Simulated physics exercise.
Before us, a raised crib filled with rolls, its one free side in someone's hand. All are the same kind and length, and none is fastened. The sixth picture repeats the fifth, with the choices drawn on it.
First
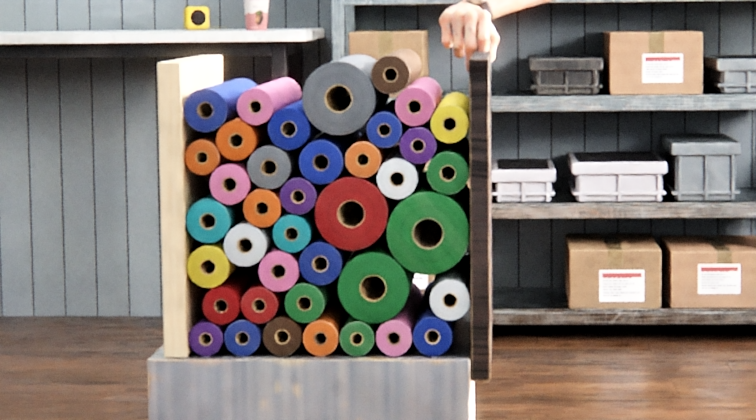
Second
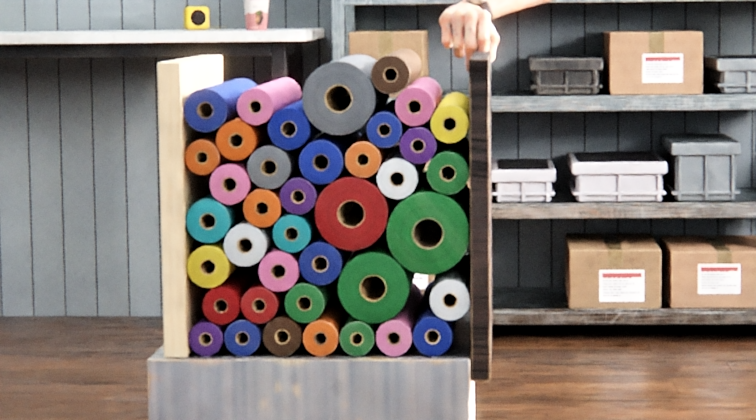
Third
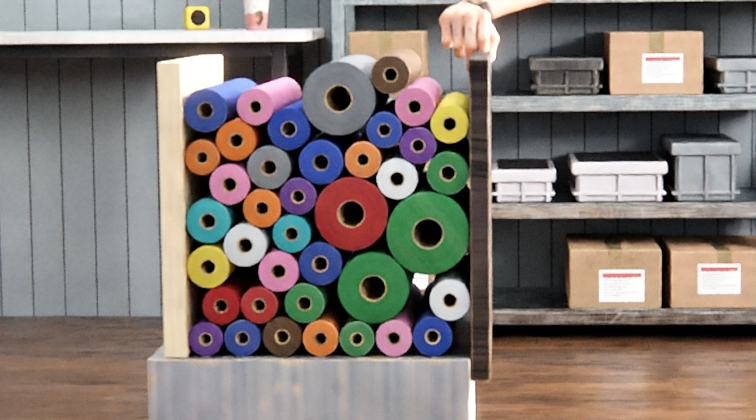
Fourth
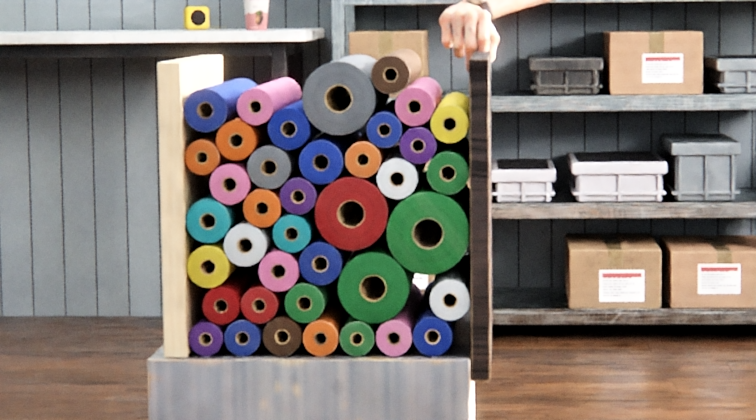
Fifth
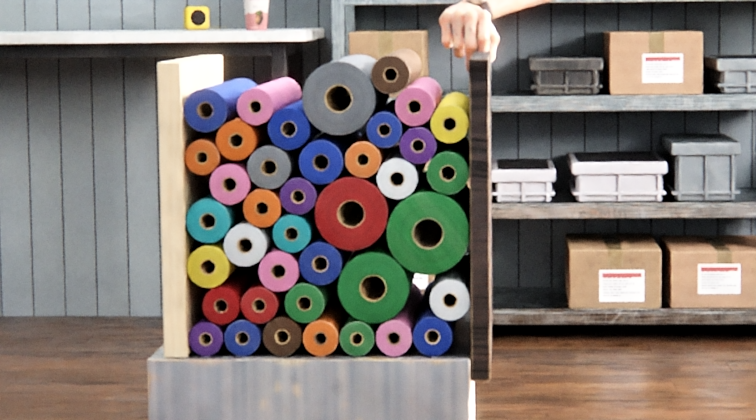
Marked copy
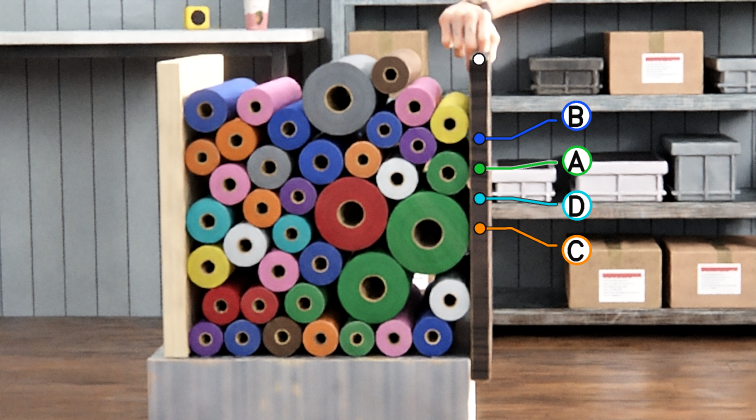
The clip opens on colourful rolls of many sizes stacked on their sides between two upright boards on a raised base, with shelves of boxes behind. A hand grips the top of the dark right-hand board. Nothing visibly moves, and the hand, board and rolls remain in place through the end.
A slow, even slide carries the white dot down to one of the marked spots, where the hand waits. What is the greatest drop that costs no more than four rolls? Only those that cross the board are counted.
Slide it to D.
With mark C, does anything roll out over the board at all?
Yes, at C.
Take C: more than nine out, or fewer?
At C, fewer than nine.
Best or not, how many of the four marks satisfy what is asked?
The number is three.
On the marked copy, A at (479, 169); B at (479, 138); C at (480, 229); D at (479, 199); the white dot at (479, 59).
Taking D. A third of the way, top of the board (469, 128).
Two thirds of the way, top of the board (470, 198).
When it is over, top of the board (470, 198), three out over the board.
As for the rest, A three out over the board; B none out over the board; C more than four out over the board.
